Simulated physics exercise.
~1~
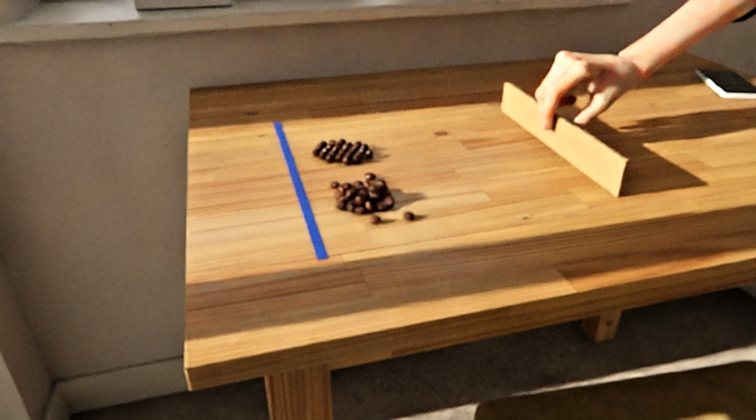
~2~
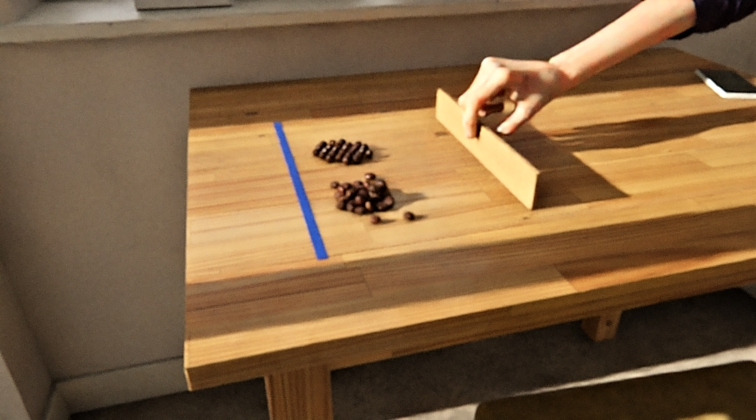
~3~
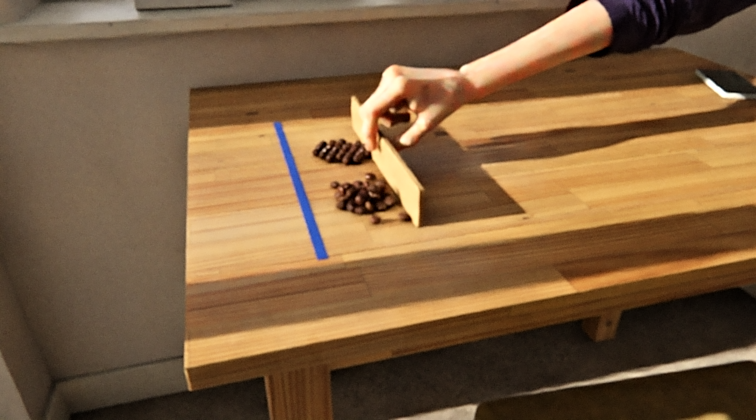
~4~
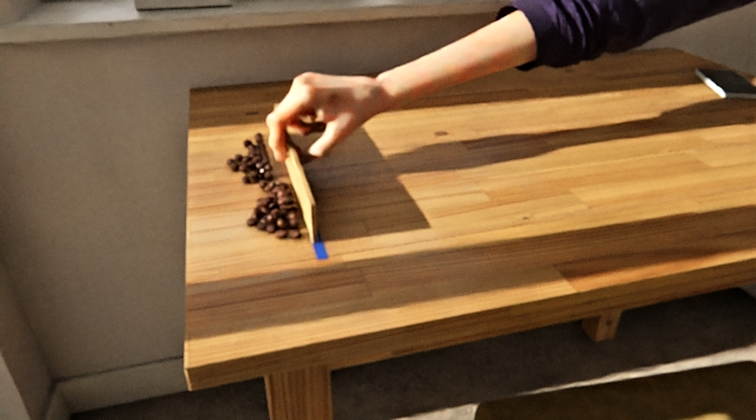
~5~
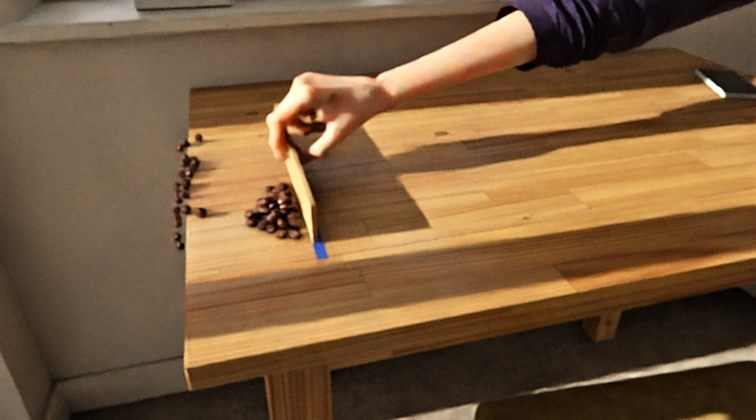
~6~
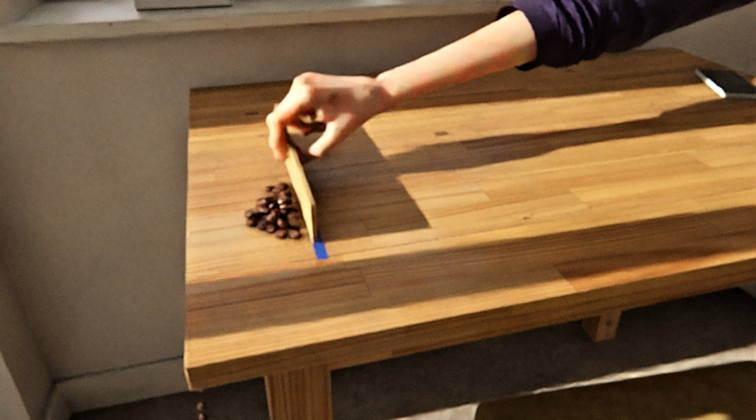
Hand sliding a wooden card left to blue tape, pushing two bean heaps, the back one rolling off the table's left edge.
